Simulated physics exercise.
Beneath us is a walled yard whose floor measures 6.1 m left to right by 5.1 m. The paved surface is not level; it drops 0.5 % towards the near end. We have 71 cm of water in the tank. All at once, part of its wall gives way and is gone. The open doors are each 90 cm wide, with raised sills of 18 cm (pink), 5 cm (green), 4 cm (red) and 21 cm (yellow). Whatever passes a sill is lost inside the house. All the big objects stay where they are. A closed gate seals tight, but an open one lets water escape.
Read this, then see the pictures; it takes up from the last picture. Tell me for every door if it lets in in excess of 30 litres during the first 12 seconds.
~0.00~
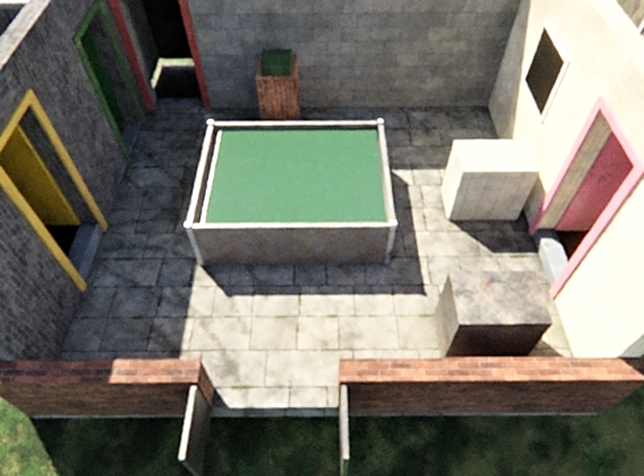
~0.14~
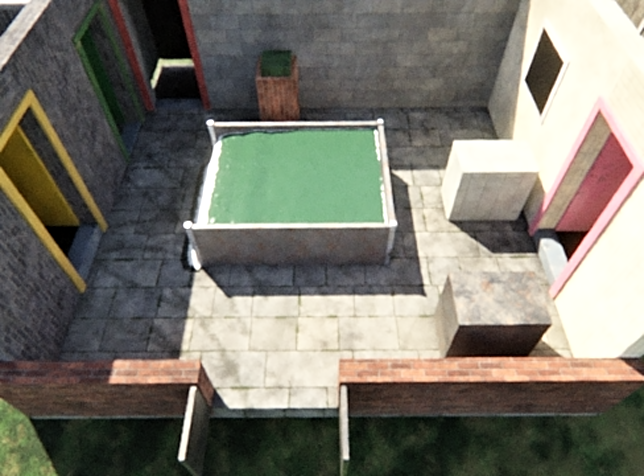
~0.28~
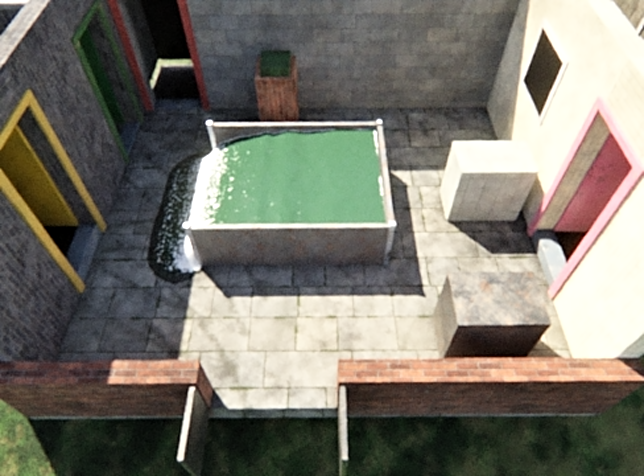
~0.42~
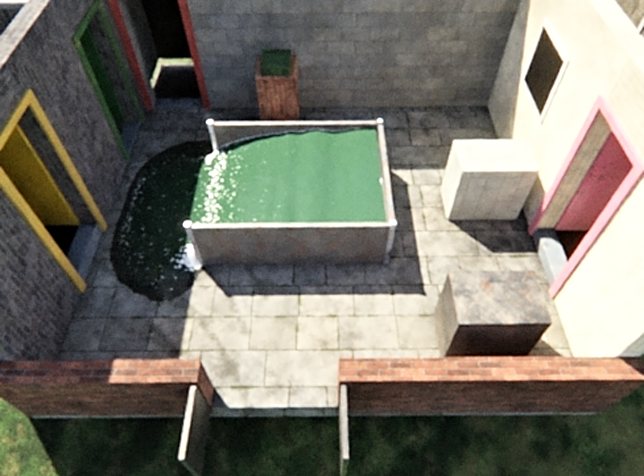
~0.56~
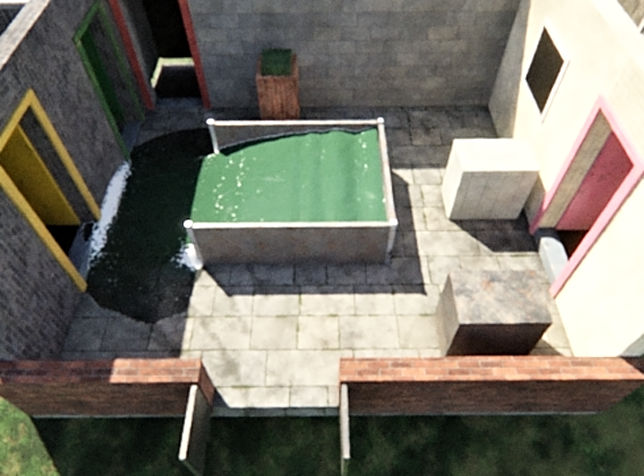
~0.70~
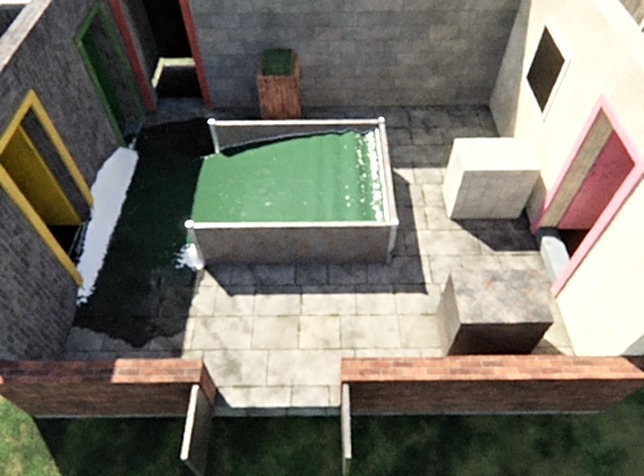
The pink door will most likely respect the limit; the green door will most likely bust the limit; the red door will most likely bust the limit; the yellow door will most likely bust the limit.
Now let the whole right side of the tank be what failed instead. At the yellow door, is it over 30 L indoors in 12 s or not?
Yellow: Falls short.
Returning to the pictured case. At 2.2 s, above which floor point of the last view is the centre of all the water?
(206, 218).
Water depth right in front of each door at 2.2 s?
In cm: Pink 0, green 20, red 26, yellow 39.
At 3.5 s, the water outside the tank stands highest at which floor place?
Location: Approx. (57, 371).
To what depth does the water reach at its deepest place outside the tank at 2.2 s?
I'd say near 50 centimetres.
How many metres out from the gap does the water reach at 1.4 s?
That works out near 3.0 m.
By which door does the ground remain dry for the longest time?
Lab note: Last arrival at the pink door.
After 1.4 s water covers 25 % of the floor and is deepest (50 cm) near (126, 208); pink door not reached, green door 21 cm at the sill, 38 L in, red door 9 cm at the sill, 0 L in, yellow door 42 cm at the sill, 54 L in.
After 2.2 s water covers 35 % of the floor and is deepest (50 cm) near (52, 386); pink door not reached, green door 20 cm at the sill, 113 L in, red door 26 cm at the sill, 83 L in, yellow door 39 cm at the sill, 143 L in.
After 3.5 s water covers 60 % of the floor and is deepest (34 cm) near (57, 371); pink door not reached, green door 16 cm at the sill, 196 L in, red door 23 cm at the sill, 320 L in, yellow door 22 cm at the sill, 200 L in.
After 7.0 s water covers 95 % of the floor and is deepest (16 cm) near (574, 382); pink door 14 cm at the sill, 0 L in, green door 10 cm at the sill, 279 L in, red door 10 cm at the sill, 531 L in, yellow door 10 cm at the sill, 202 L in.
After 12.0 s water covers 95 % of the floor and is deepest (11 cm) near (286, 157); pink door 7 cm at the sill, 0 L in, green door 6 cm at the sill, 305 L in, red door 6 cm at the sill, 574 L in, yellow door 7 cm at the sill, 202 L in.
